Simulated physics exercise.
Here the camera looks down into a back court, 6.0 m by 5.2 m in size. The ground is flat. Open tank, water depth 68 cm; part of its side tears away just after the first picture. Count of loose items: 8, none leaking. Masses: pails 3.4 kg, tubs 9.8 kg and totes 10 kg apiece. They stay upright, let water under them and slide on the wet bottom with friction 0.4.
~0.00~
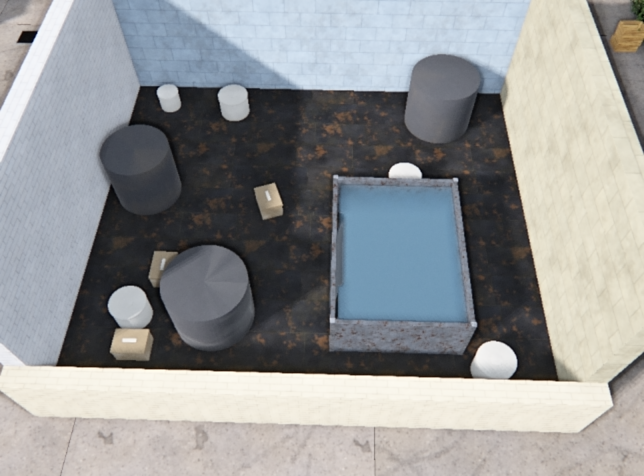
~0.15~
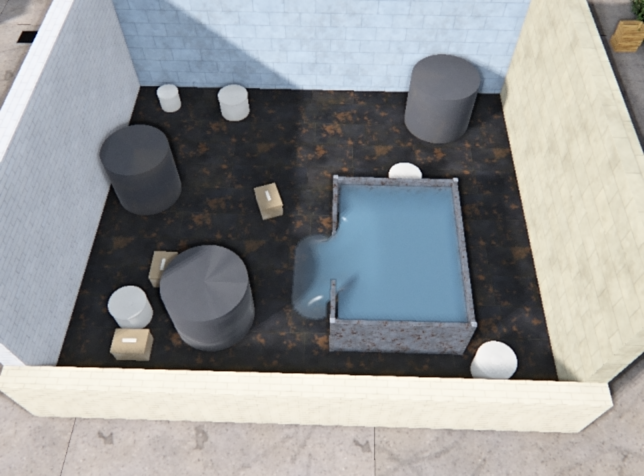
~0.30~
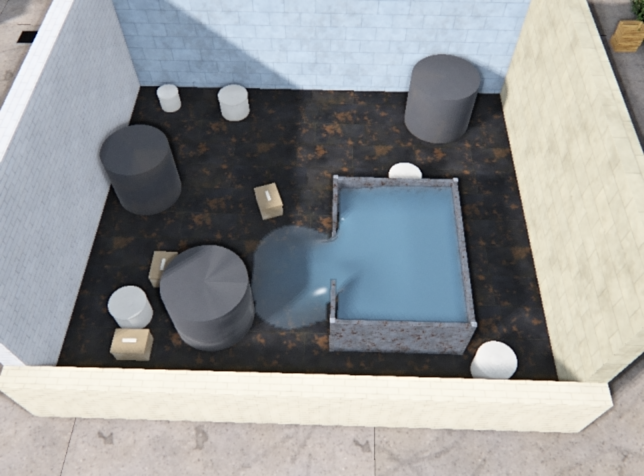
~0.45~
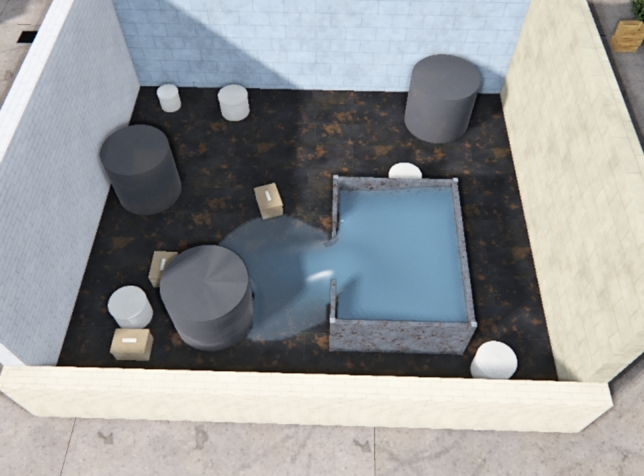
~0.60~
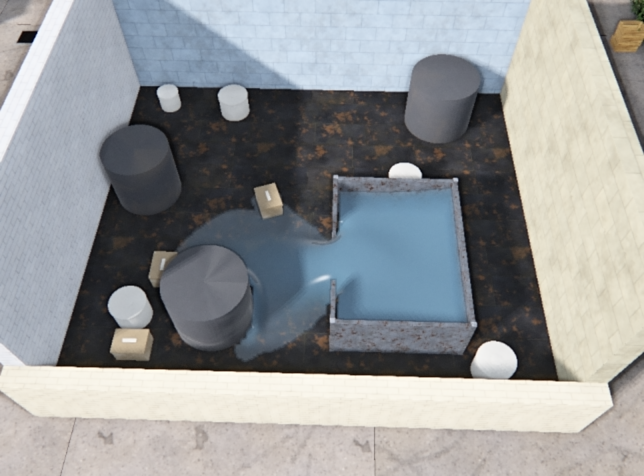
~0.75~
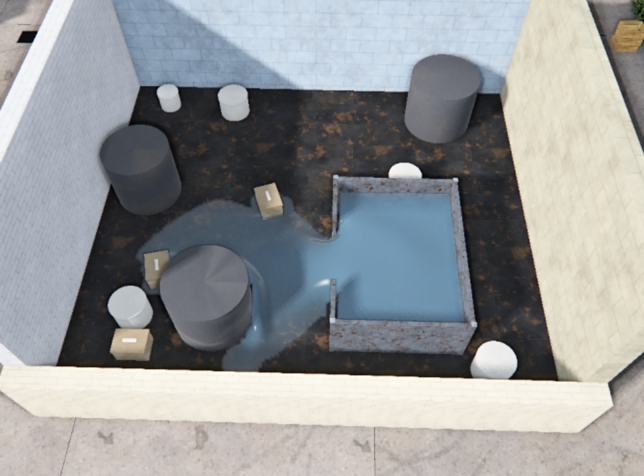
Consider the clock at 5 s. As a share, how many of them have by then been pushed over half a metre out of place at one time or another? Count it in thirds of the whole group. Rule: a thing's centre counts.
Two thirds or more of the group.
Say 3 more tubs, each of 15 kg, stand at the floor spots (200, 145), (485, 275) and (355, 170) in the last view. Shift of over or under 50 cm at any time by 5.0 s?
The first comes out beyond the limit, the second within the limit, the third within the limit.
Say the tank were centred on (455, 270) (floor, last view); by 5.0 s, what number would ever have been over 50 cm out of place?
The count would be 7.
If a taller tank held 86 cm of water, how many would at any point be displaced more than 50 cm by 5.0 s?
Count under that change: 7.
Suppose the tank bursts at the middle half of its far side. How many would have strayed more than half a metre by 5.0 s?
Then it comes to 3.
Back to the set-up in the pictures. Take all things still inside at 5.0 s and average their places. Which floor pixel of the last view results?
I'd say about (264, 197) in the last view.
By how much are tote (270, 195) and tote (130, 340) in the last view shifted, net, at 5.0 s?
Taking them in turn, I get 80 cm for the first and 150 cm for the second.
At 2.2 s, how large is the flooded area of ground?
About 16 m2 is covered.
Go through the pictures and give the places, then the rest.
A tote at (163, 265) rests on the ground; a pail at (167, 91), on the bottom; water covers 3.0 m2; 0 of 8 have shifted, in the first frame.
A tote at (163, 265) rests on the ground; a pail at (167, 91), on the bottom; 3.6 m2 under water; 0 of 8 have shifted, in the second frame.
A tote at (163, 265), on the bottom; a pail at (167, 91) rests on the ground; water covers 4.4 m2; 0 of 8 have shifted, in the third frame.
A tote at (163, 265), on the bottom; a pail at (167, 91) rests on the ground; water covers 5.1 m2; 0 of 8 have shifted, in the fourth frame.
A tote at (163, 265) rests on the ground; a pail at (167, 91) rests on the ground; water covers 5.8 m2; 0 of 8 have shifted, in the fifth frame.
A tote at (157, 265) rests on the ground, 8 cm from its start; a pail at (167, 91) rests on the ground; 6.5 m2 under water; 1 of 8 have shifted, in the sixth frame.
After 1.1 s 1 of 8 are over 50 cm from their spots; 0 afloat.
After 2.2 s 2 of 8 are over 50 cm from their spots; 0 afloat.
After 3.5 s 6 of 8 are over 50 cm from their spots; 4 afloat.
After 5.0 s 5 of 8 are over 50 cm from their spots, and 6 have been at some point; 4 afloat.
